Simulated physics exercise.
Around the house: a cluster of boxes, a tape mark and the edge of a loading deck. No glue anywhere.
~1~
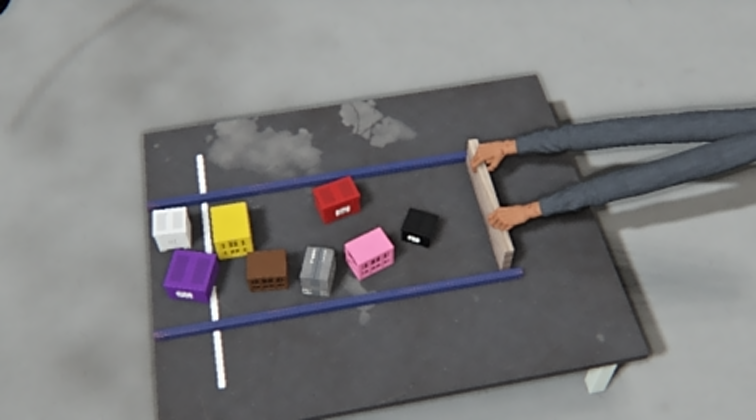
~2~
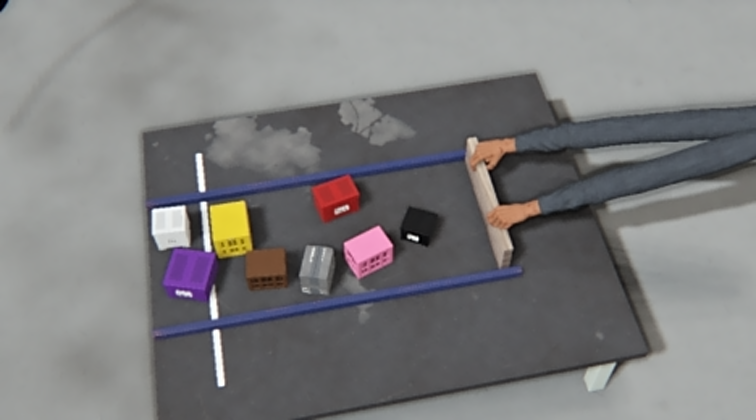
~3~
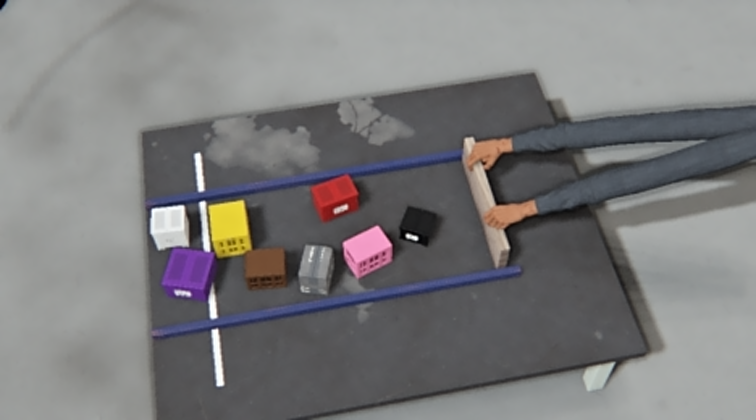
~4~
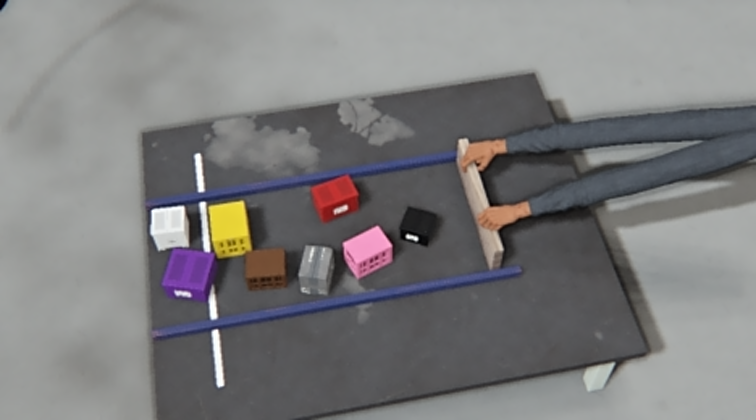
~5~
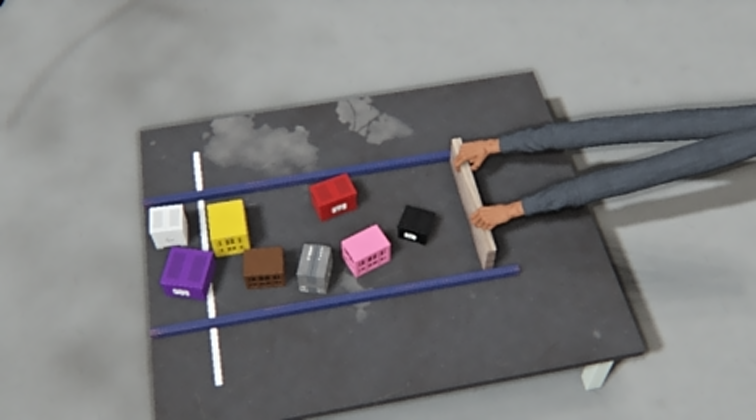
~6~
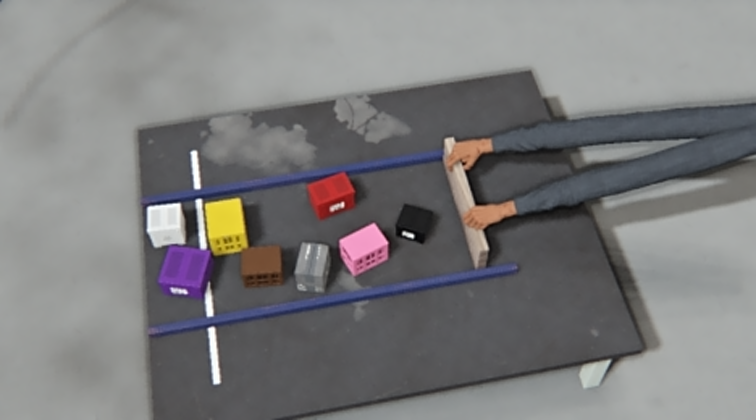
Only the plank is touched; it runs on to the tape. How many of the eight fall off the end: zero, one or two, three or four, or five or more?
Outcome: The number that fall off is three or four.
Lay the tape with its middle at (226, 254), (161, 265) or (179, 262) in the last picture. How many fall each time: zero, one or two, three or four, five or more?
In that order: Either one or two; more than four; at least five.
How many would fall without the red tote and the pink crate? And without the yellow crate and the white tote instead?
The counts: 1 and 2.
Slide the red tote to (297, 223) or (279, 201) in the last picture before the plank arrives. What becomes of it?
In that order, it is kept; holds on.
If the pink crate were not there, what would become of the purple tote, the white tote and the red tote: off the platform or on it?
The purple tote goes over, the white tote tumbles off, the red tote is kept.
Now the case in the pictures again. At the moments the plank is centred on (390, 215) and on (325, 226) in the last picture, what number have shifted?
At the one place 2, at the other 5.
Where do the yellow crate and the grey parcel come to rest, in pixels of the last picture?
Near (146, 246) and (162, 293).
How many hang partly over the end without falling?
That would be 1.
A little later, none off yet; white tote at rest near (167, 226); purple tote at rest near (187, 273); yellow crate at rest near (227, 227).
Next, none off yet; white tote at rest near (167, 226); purple tote shifted a little near (181, 273); yellow crate at rest near (227, 227).
When it is over, the number that fall off is three or four; down, brown crate, purple tote and white tote.
